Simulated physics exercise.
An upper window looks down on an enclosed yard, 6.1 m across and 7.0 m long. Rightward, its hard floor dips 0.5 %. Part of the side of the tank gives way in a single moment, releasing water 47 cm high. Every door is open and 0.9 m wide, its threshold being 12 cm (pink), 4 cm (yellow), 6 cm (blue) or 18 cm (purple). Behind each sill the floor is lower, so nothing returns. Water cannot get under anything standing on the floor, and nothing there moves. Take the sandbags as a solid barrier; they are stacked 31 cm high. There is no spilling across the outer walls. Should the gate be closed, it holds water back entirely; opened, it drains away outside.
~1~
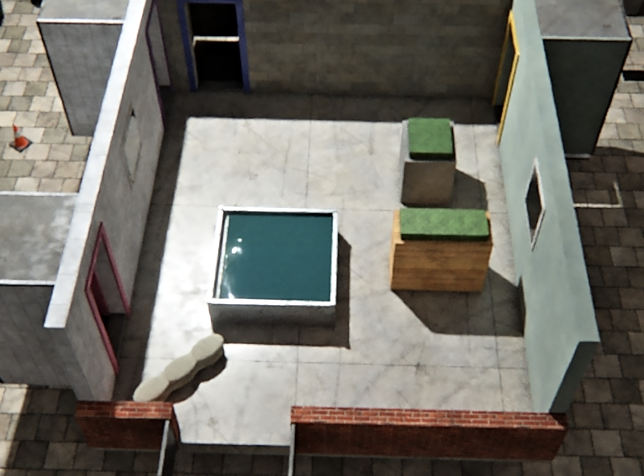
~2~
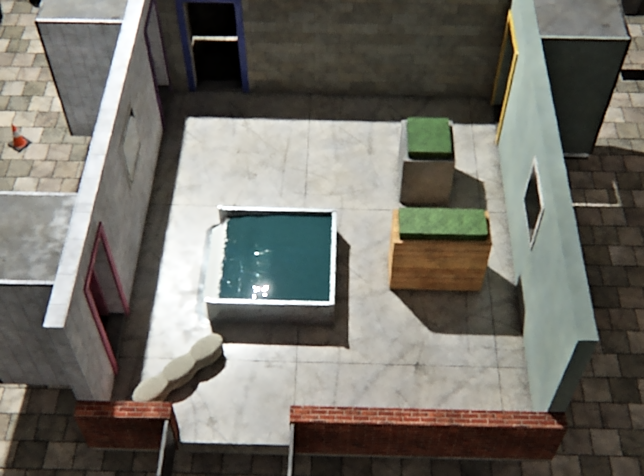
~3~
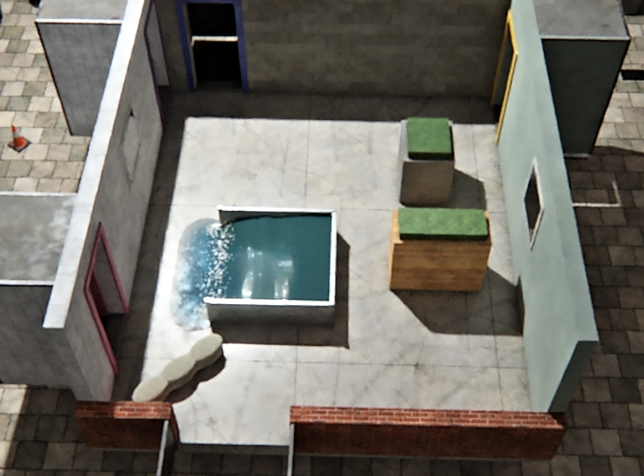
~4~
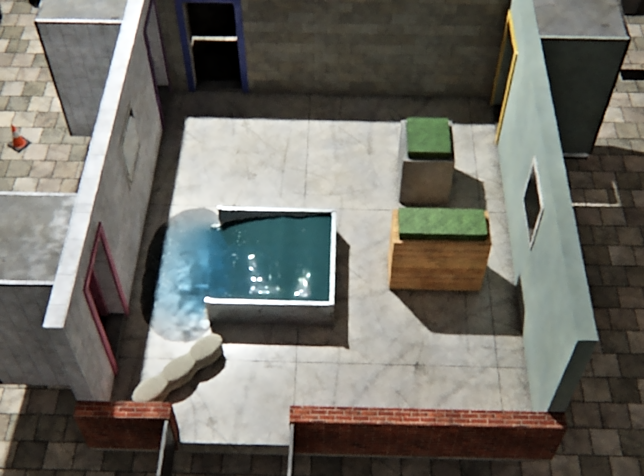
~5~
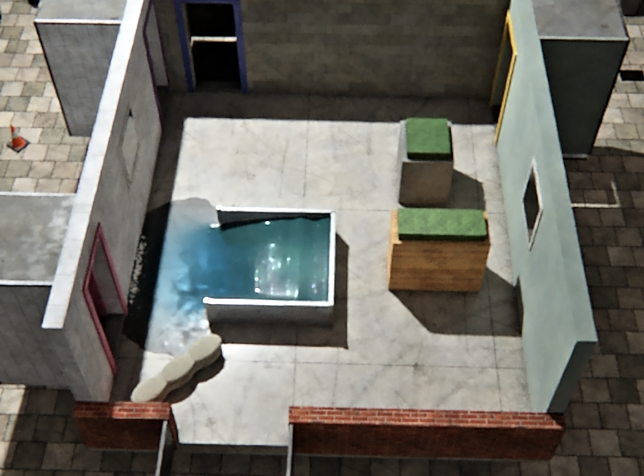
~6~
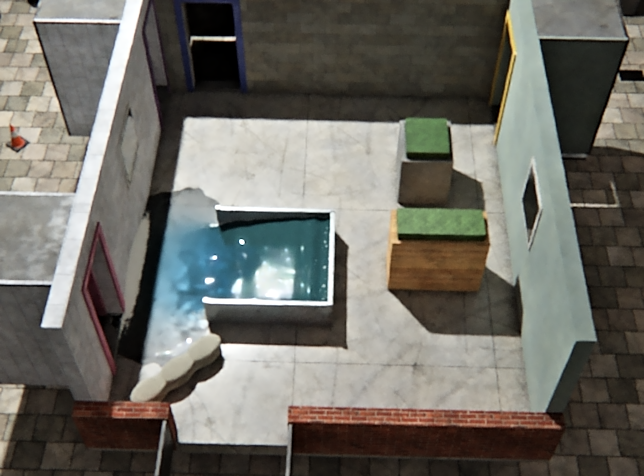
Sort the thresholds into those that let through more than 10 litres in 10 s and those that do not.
Sorted: Pink door lets more through; yellow door lets more through; blue door lets more through; purple door does not.
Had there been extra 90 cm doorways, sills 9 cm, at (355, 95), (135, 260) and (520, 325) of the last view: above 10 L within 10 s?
Per doorway, in order: Insufficient / sufficient / insufficient.
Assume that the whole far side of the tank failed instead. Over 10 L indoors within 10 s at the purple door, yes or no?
Compared with the limit, purple is less.
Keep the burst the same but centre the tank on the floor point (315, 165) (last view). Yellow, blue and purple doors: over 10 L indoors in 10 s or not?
Yellow goes beyond, blue goes beyond, purple goes beyond, judged against that limit.
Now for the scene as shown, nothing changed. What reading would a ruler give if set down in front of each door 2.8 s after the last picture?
Depth readings (cm): Pink = 16; yellow = 0; blue = 15; purple = 8.
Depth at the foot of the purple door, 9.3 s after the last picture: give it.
I'd put it near 5.0 cm.
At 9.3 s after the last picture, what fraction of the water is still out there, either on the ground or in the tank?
Close to 88 in a hundred remains.
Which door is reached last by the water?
Door: Yellow.
Then, 0.7 s after the last picture water covers 15 % of the floor and is deepest (33 cm) near (144, 280); pink door 17 cm at the sill, 3 L in, yellow door not reached, blue door not reached, purple door not reached.
Then, 1.5 s after the last picture water covers 20 % of the floor and is deepest (34 cm) near (107, 413); pink door 17 cm at the sill, 15 L in, yellow door not reached, blue door not reached, purple door 4 cm at the sill, 0 L in.
Then, 2.8 s after the last picture water covers 40 % of the floor and is deepest (27 cm) near (105, 424); pink door 16 cm at the sill, 26 L in, yellow door not reached, blue door 15 cm at the sill, 31 L in, purple door 8 cm at the sill, 0 L in.
Then, 5.3 s after the last picture water covers 60 % of the floor and is deepest (9 cm) near (105, 424); pink door 8 cm at the sill, 51 L in, yellow door 5 cm at the sill, 0 L in, blue door 8 cm at the sill, 79 L in, purple door 7 cm at the sill, 0 L in.
Then, 9.3 s after the last picture water covers 75 % of the floor and is deepest (8 cm) near (444, 100); pink door 3 cm at the sill, 52 L in, yellow door 6 cm at the sill, 24 L in, blue door 5 cm at the sill, 84 L in, purple door 5 cm at the sill, 0 L in.
